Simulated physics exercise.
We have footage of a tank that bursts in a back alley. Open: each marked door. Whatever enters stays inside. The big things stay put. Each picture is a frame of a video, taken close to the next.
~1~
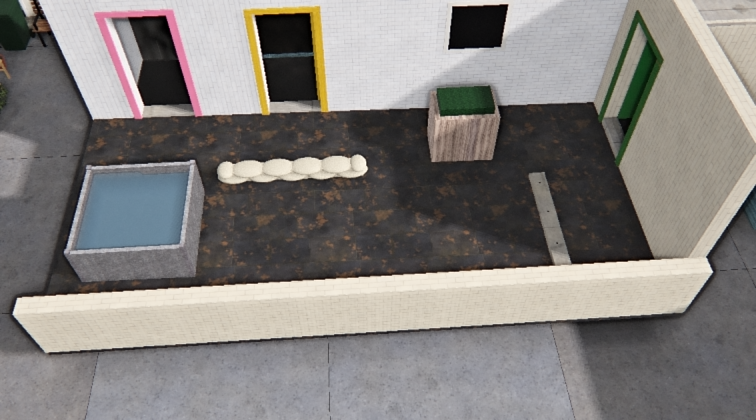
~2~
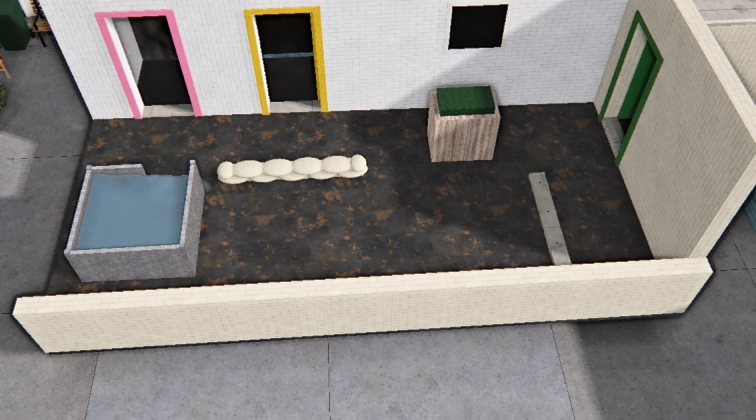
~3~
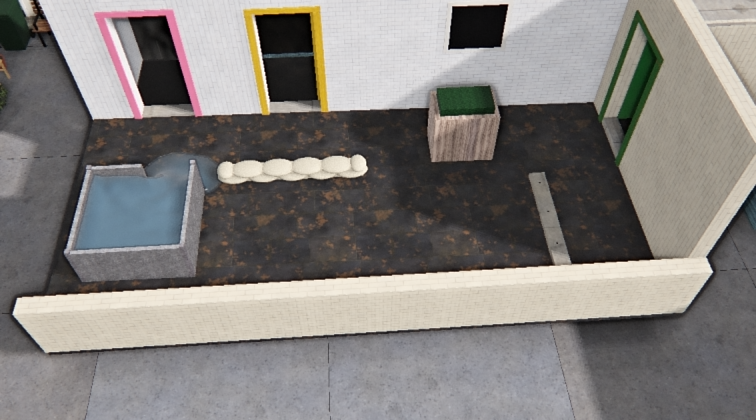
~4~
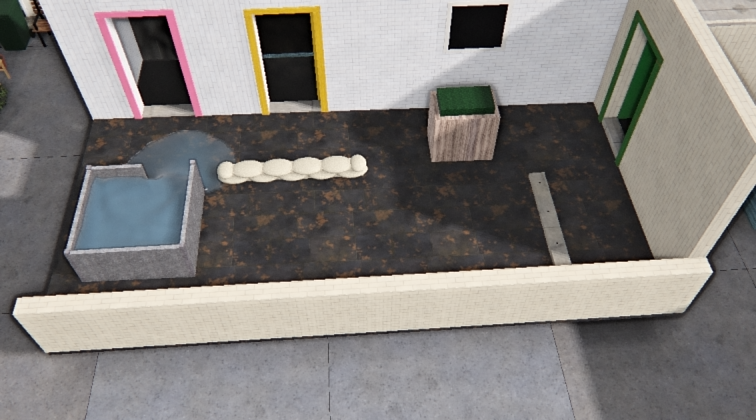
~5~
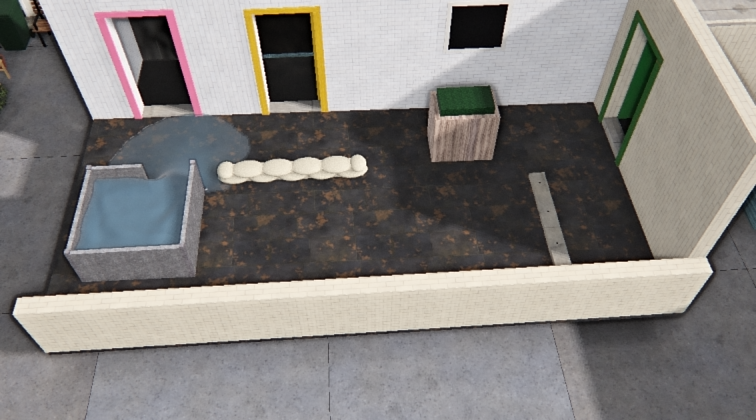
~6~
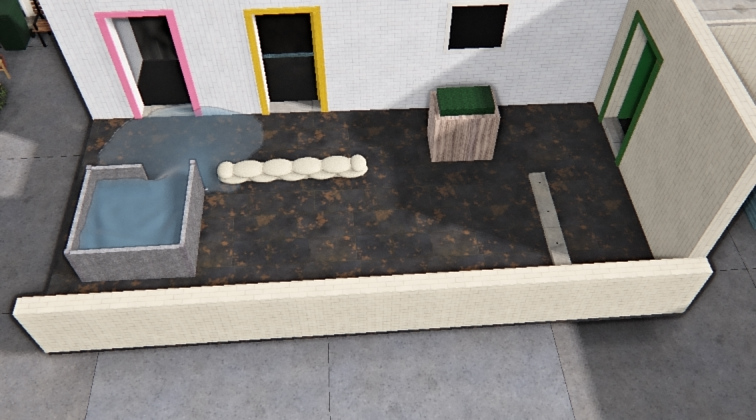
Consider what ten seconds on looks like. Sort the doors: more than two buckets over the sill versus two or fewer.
Sorted by door: Yellow door - more than two; pink door - more than two; green door - two or fewer.
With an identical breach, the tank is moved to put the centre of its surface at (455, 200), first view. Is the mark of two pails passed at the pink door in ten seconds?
As I read it, pink remains below the mark.
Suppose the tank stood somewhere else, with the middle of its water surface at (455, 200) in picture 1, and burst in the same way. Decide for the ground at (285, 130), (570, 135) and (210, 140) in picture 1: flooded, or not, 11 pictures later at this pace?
Taking them in the order asked: Inundated, then inundated, then spared.
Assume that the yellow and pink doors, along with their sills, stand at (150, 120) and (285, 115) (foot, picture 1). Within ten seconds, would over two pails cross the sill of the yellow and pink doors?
As it turns out, the yellow door spills past but the pink door spills past.
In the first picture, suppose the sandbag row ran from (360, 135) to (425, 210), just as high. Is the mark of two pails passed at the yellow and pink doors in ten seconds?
As for the yellow door, it exceeds it; as for the pink door, it exceeds it.
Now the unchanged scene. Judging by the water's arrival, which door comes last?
Answer is the green-painted one.
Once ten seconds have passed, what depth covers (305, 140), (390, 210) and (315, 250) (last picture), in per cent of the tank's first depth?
Around 4, 2 and 0 percent, in that order.
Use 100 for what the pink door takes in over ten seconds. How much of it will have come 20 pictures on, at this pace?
Around 80 %.
A moment on, water covers 15 % of the floor; the yellow door under two buckets in, the pink door over two buckets in, the green door not reached.
Next, water covers 20 % of the floor; the yellow door under two buckets in, the pink door far over two buckets in, the green door not reached.
Then, water covers 30 % of the floor; the yellow door over two buckets in, the pink door far over two buckets in, the green door not reached.
Later, water covers 45 % of the floor; the yellow door over two buckets in, the pink door far over two buckets in, the green door wet at the sill, nothing in.
In the end, water covers 60 % of the floor; the yellow door over two buckets in, the pink door far over two buckets in, the green door wet at the sill, nothing in.
